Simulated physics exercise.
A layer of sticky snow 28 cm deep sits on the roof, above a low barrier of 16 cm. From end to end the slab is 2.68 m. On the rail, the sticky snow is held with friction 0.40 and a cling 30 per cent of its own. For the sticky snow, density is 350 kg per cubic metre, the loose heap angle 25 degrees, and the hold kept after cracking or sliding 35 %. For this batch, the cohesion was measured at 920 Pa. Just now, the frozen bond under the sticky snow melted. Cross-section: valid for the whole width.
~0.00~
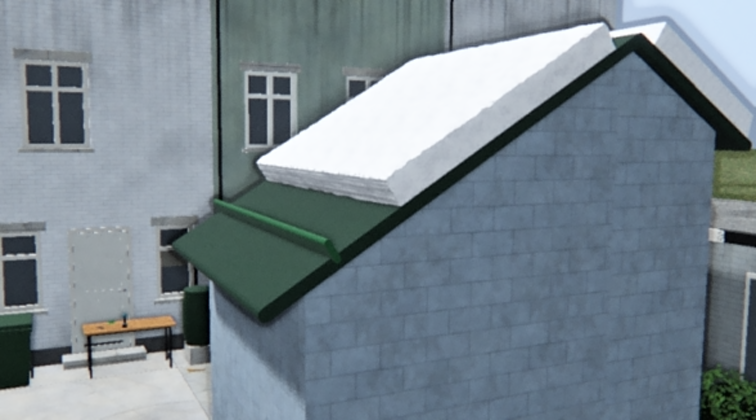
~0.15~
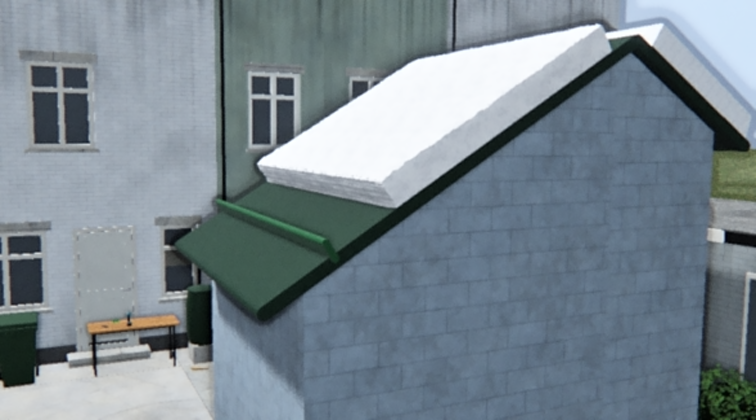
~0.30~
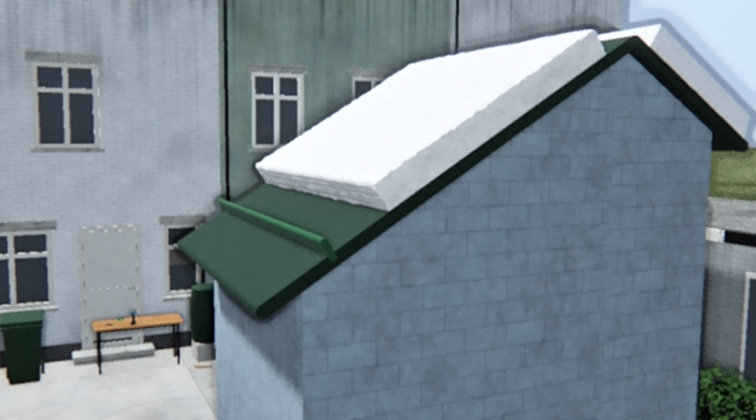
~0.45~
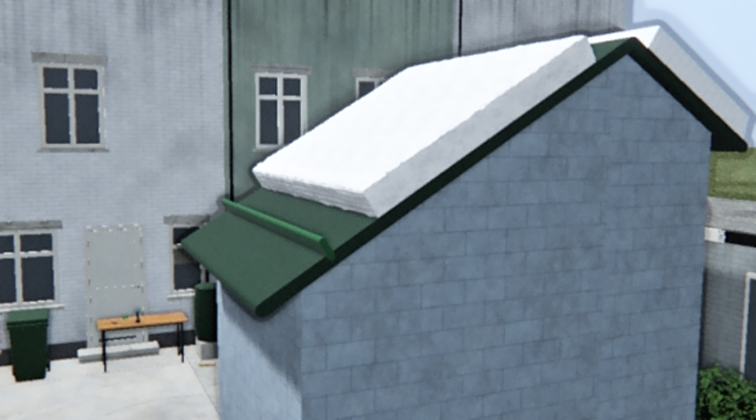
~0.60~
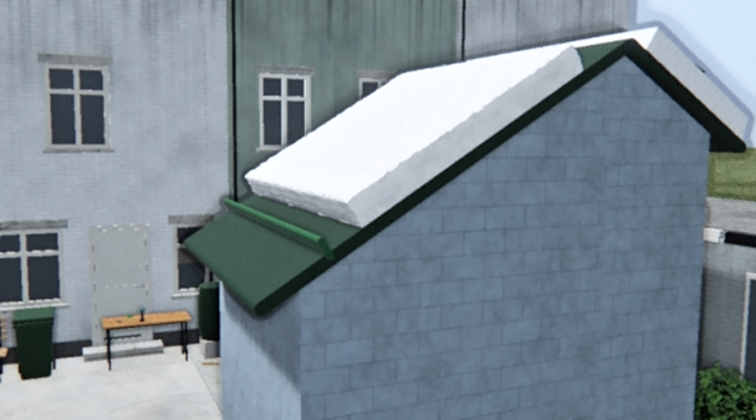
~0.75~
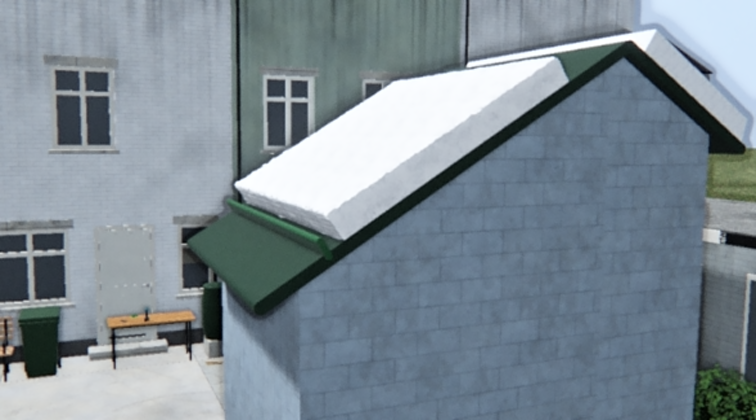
Backyard beside pale terraced houses, a thick white slab of snow sliding down a green pitched roof to the low rail.
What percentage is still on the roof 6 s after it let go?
About 72 %.
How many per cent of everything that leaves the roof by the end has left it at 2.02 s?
I'd say near 70 per cent.
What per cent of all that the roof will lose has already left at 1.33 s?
Fraction so far: Roughly 0 %.
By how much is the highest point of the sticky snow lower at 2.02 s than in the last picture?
Roughly 0.6 m.
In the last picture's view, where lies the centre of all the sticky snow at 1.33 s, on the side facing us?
Position: About (389, 187).
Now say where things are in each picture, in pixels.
The first picture shows foremost bit of the sticky snow at (387, 182).
The second picture shows foremost bit of the sticky snow at (383, 184), its middle shifted 1.8 cm.
The third picture shows foremost bit of the sticky snow at (375, 187), its middle shifted 7.3 cm.
The fourth picture shows foremost bit of the sticky snow at (364, 194), its middle shifted 17 cm.
The fifth picture shows foremost bit of the sticky snow at (349, 204), its middle shifted 32 cm.
The sixth picture shows foremost bit of the sticky snow at (329, 217), its middle shifted 51 cm.
After 1.33 s, 100 % of the snow is on the roof.
After 2.02 s, 80 % of the snow is on the roof.
After 2.71 s, 72 % of the snow is on the roof.
After 3.40 s, 72 % of the snow is on the roof.
After 6.00 s, 72 % of the snow is on the roof.
